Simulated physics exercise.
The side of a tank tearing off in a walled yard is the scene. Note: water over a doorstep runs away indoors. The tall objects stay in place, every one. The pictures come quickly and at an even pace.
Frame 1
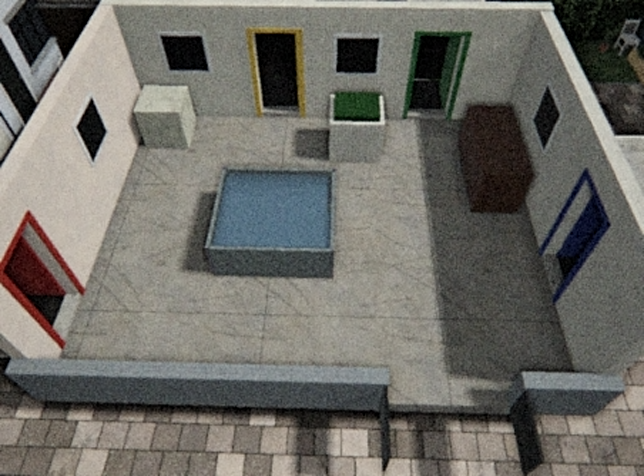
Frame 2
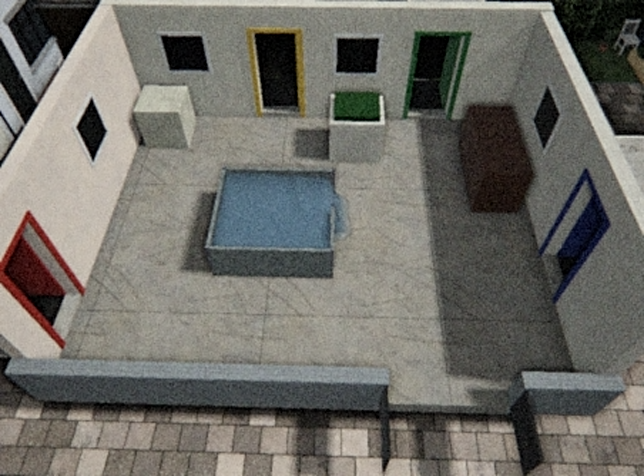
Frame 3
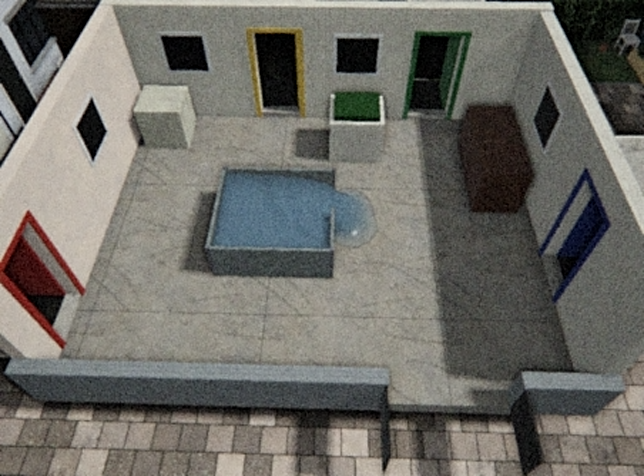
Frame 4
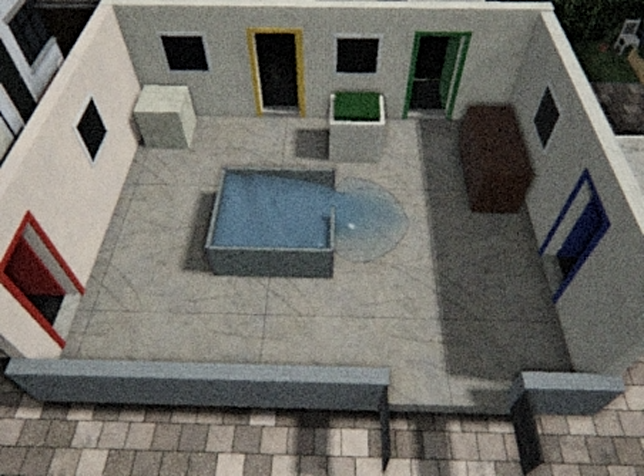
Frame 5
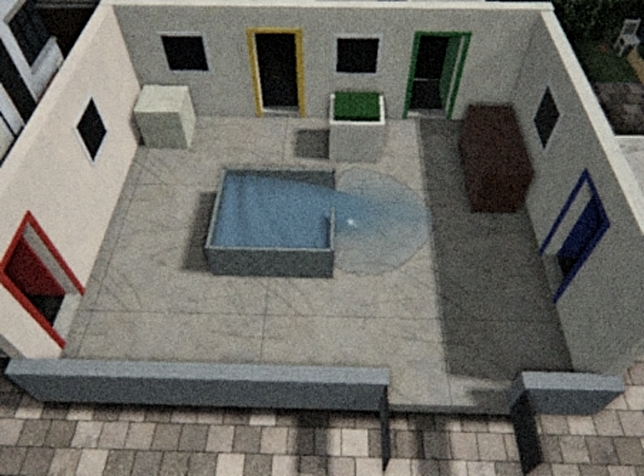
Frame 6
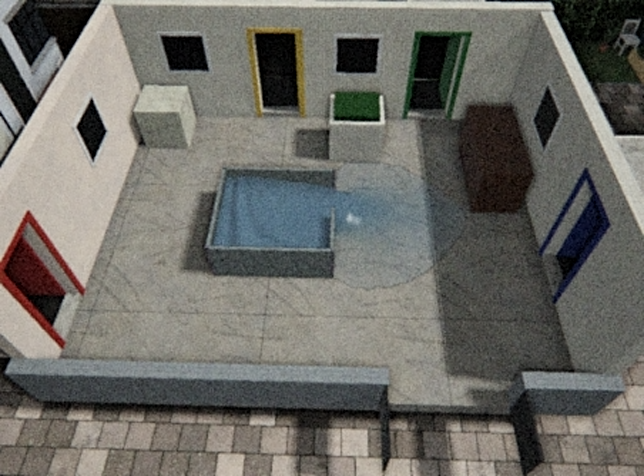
Water pouring from the right side of a raised rectangular tank and spreading rightward across the floor of a walled yard.
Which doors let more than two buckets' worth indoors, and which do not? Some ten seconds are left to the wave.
The red door does not; the green door lets more through; the blue door lets more through; the yellow door does not.
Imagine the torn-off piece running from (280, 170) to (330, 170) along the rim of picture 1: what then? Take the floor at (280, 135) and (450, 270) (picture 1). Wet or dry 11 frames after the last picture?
Soaked and Still dry.
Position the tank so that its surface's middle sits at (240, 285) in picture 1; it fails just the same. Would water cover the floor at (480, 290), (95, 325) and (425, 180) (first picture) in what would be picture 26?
Going through them in turn: Waterlogged, still bare and waterlogged.
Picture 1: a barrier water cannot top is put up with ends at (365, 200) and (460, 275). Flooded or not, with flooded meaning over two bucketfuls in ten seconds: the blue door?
In the end the blue door falls below the limit.
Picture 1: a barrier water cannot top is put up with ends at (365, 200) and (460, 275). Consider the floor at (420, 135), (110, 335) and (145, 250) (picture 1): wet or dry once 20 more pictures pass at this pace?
Taking the points in turn, they are inundated, high and dry and high and dry.
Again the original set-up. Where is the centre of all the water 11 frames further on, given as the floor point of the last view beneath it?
Around pixel (353, 222).
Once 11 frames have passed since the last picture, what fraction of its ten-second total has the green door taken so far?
It should be near 5 percent of the ten-second total.
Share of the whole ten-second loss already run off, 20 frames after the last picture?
It should be close to 35 percent by then.
A moment on, water covers 25 % of the floor; the red door not reached, the green door not reached, the blue door wet at the sill, nothing in, the yellow door not reached.
Next, water covers 30 % of the floor; the red door not reached, the green door under two buckets in, the blue door over two buckets in, the yellow door not reached.
Then, water covers 35 % of the floor; the red door not reached, the green door far over two buckets in, the blue door far over two buckets in, the yellow door not reached.
Later, water covers 55 % of the floor; the red door not reached, the green door far over two buckets in, the blue door far over two buckets in, the yellow door wet at the sill, nothing in.
In the end, water covers 90 % of the floor; the red door wet at the sill, nothing in, the green door far over two buckets in, the blue door far over two buckets in, the yellow door wet at the sill, nothing in.
